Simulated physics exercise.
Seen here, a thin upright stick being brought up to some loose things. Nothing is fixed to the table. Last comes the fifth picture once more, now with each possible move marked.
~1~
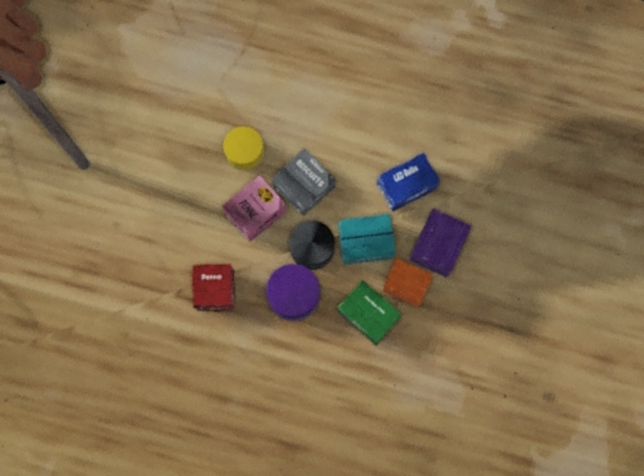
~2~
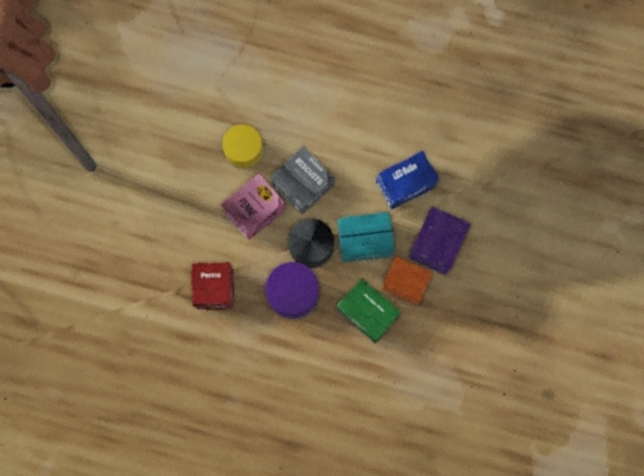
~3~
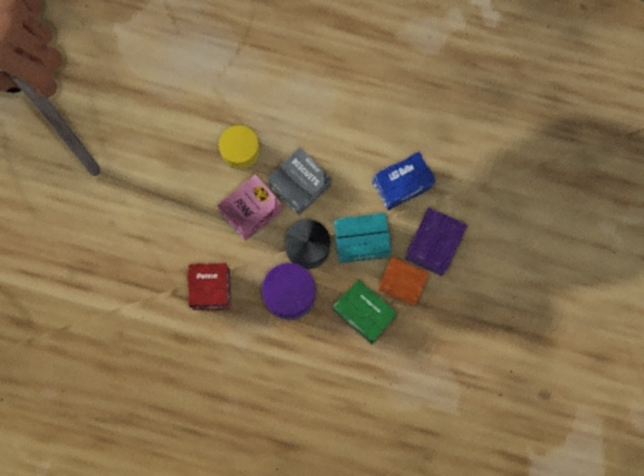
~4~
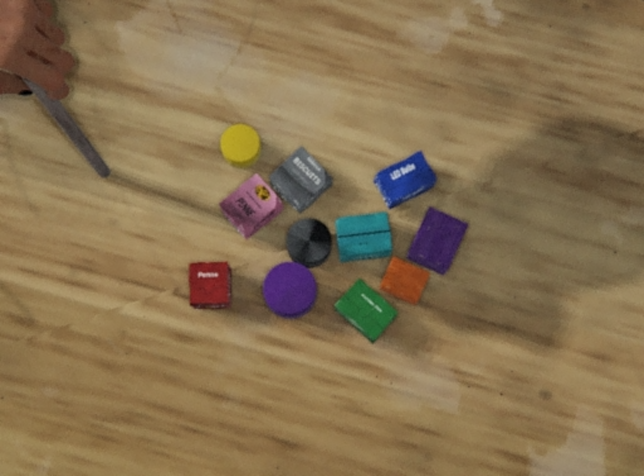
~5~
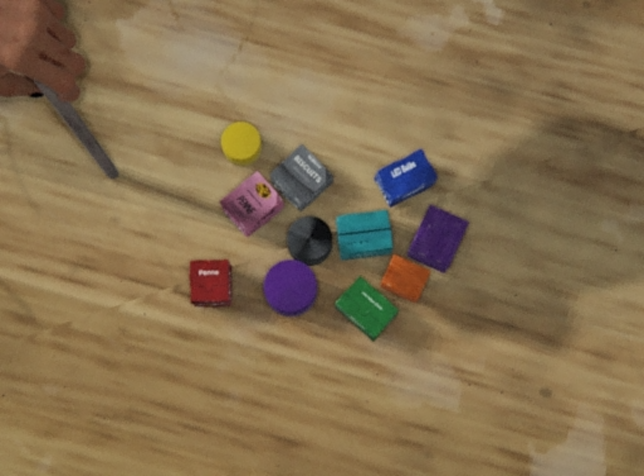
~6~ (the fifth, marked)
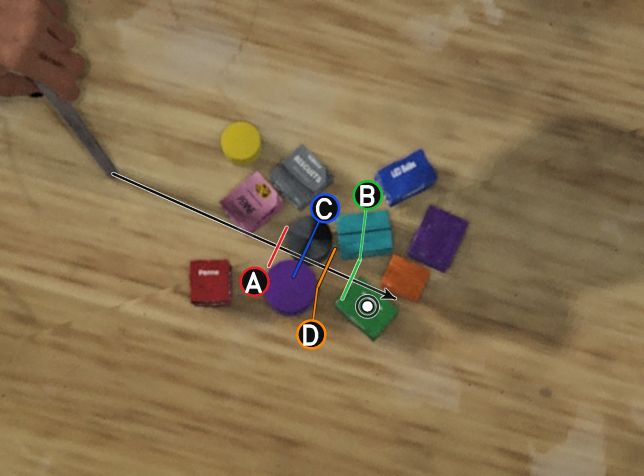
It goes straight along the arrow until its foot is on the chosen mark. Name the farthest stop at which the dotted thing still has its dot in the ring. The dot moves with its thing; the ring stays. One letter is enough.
All is well up to B.
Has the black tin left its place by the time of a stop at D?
Yes.
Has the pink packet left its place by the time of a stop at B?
By then, yes.
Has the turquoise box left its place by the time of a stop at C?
By then, yes.
On the marked copy, A at (278, 247); B at (351, 280); C at (302, 258); D at (326, 268); the arrow from (113, 174) to (395, 299); the white dot at (367, 306).
Taking B. A third of the way, foot of the stick (198, 212).
Two thirds of the way, foot of the stick (284, 250); pink packet (266, 202); grey packet (307, 171).
When it is over, foot of the stick (351, 280); black tin (337, 240); turquoise box (386, 227); the dot is still in its ring.
As for the rest, A keeps the dot in but is short; C keeps the dot in but is short; D keeps the dot in but is short.
